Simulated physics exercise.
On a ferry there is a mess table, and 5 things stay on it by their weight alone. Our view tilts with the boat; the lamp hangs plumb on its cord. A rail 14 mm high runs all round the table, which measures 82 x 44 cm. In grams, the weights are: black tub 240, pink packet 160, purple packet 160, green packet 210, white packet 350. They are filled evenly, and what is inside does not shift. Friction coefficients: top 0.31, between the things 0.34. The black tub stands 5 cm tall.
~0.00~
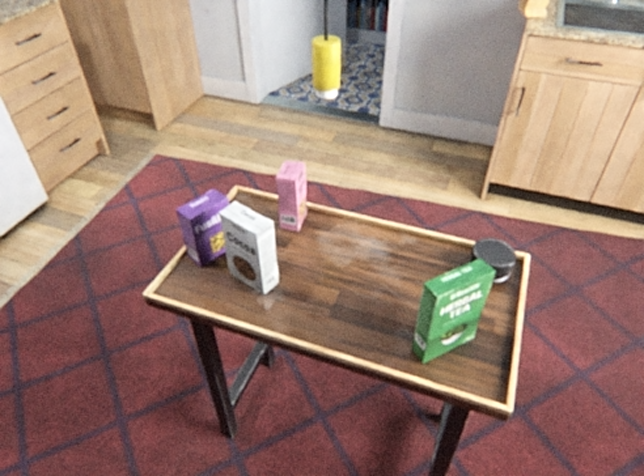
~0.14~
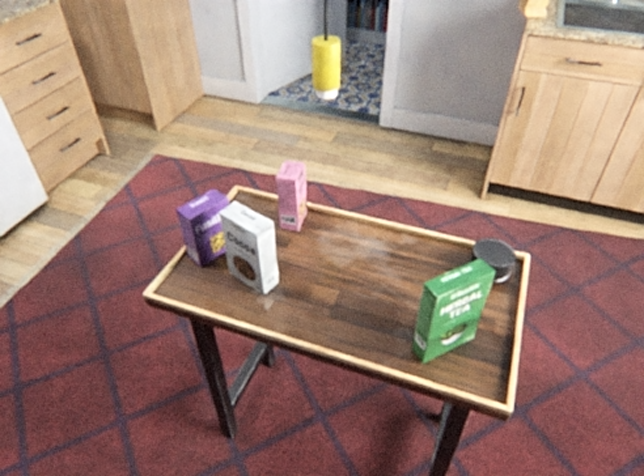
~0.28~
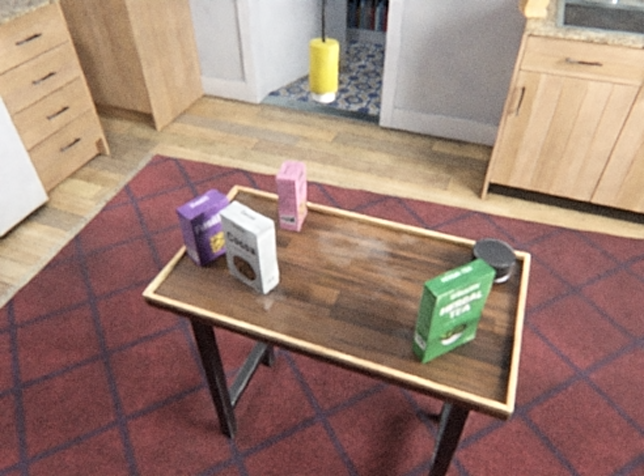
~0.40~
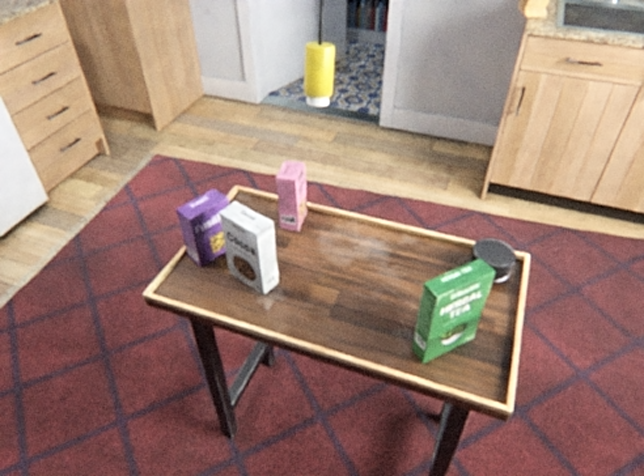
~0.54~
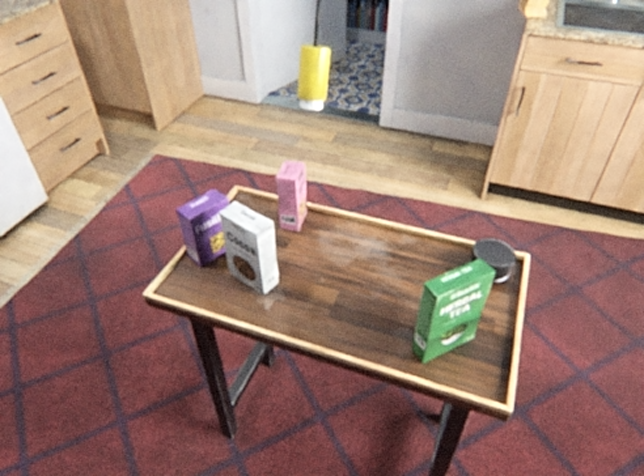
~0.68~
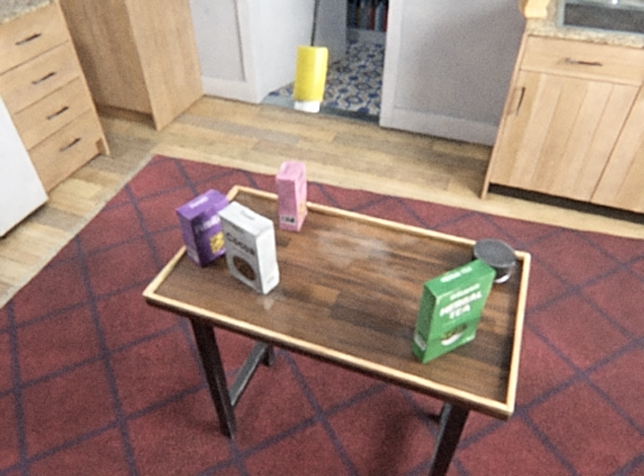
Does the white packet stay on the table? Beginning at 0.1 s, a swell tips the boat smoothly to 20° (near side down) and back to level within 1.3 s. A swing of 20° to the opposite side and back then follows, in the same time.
No, it falls off.
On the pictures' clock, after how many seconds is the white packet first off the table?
Around 1.2 seconds.
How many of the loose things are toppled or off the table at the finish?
The number here is 1.
By 1.08 s, boat heeled 10°, near side down; white packet on its side near (212, 301); pink packet 4 cm from its spot; green packet 3 cm from its spot.
By 1.48 s, boat heeled 1°, far side down; white packet now off the table; pink packet 4 cm from its spot; green packet 3 cm from its spot.
When it is over (3.2 s), off the table, white packet; the other 4 within 5 cm of the start.
